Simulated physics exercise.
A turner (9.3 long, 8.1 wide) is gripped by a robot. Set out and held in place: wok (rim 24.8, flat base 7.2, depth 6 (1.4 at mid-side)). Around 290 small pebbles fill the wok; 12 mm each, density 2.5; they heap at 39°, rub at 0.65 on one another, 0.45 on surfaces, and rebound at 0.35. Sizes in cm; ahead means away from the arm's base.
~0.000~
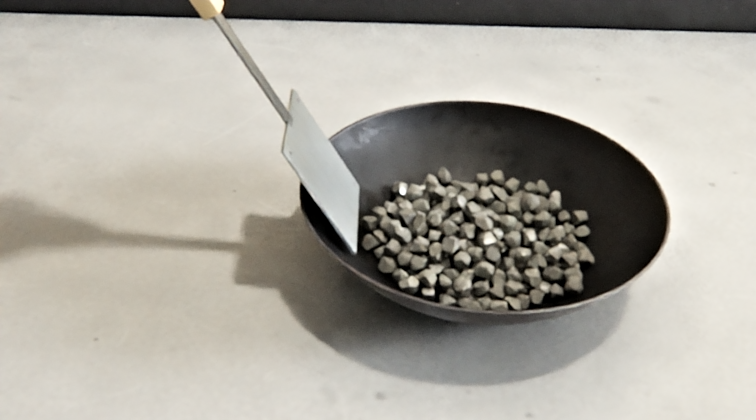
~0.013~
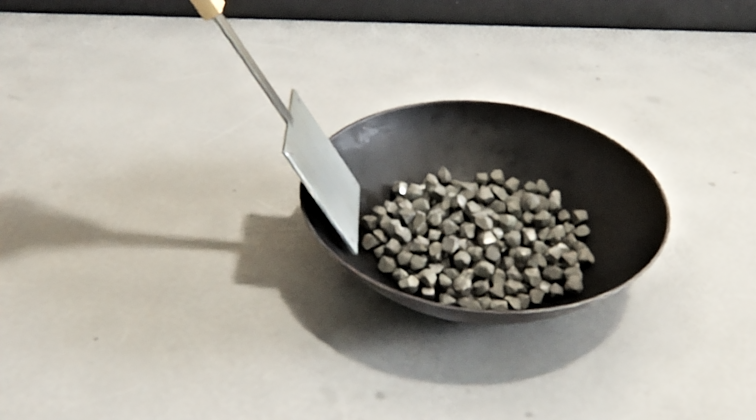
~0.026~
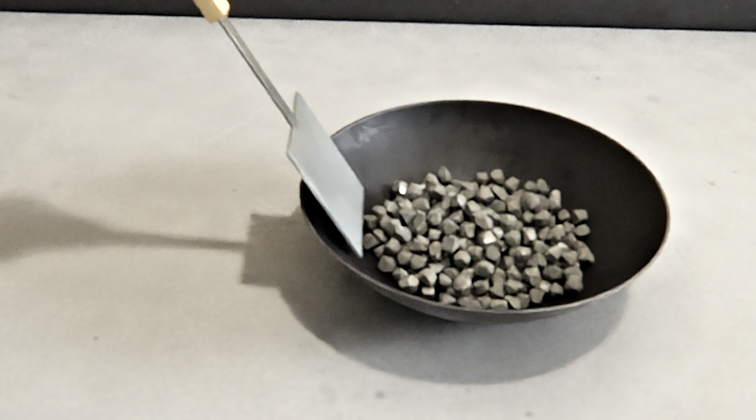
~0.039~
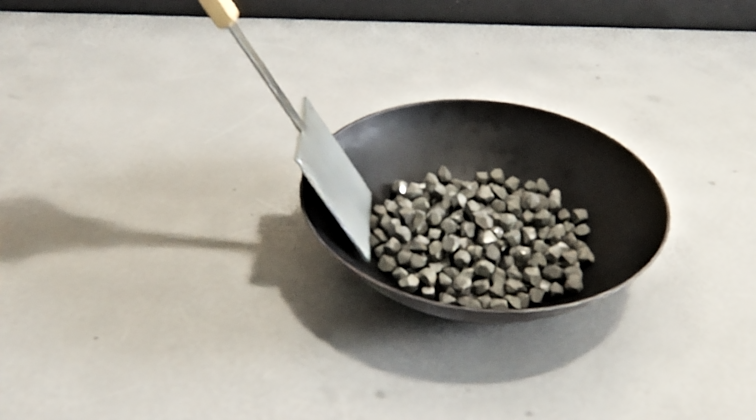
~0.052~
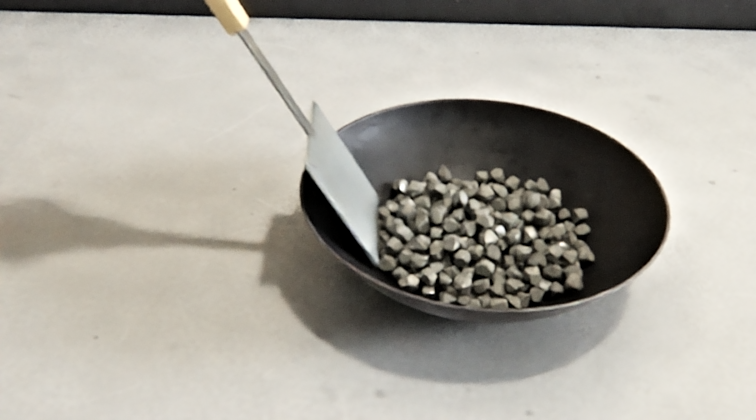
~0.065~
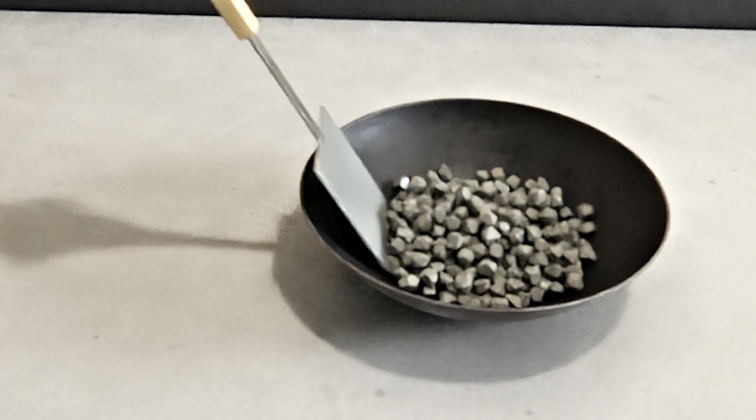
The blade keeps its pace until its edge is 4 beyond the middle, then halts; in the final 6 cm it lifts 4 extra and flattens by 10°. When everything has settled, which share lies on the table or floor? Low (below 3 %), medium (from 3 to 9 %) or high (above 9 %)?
A low share, below 3 %, ends on the table or floor.
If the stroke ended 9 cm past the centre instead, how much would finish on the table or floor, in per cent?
In that case some 35 per cent.
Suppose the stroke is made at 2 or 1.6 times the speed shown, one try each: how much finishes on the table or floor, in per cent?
Some 5 and 0 per cent.
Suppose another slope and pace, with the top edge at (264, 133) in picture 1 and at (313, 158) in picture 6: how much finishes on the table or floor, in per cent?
About 0 per cent.
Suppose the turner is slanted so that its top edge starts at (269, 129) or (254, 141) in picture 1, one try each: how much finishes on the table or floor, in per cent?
About 0 and 0 per cent.
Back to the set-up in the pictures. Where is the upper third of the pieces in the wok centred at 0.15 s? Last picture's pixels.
Around (537, 219).
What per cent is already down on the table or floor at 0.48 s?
Some 0 per cent.
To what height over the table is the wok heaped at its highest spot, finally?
About 7.0 cm.
By 0.15 s, sloping 60°, highest piece 8 above the table; 289 in the wok, 1 on the blade or in flight.
By 0.23 s, sloping 55°, highest piece 12 above the table; 288 in the wok, 2 on the blade or in flight.
By 0.48 s, sloping 50°, highest piece 7 above the table; 286 in the wok, 2 on the table or floor, 2 on the blade or in flight.
By 1.53 s, sloping 50°, highest piece 7 above the table; 286 in the wok, 4 on the table or floor.
Final count, 286 in the wok, 4 on the table or floor. That is 1 % on the table or floor.
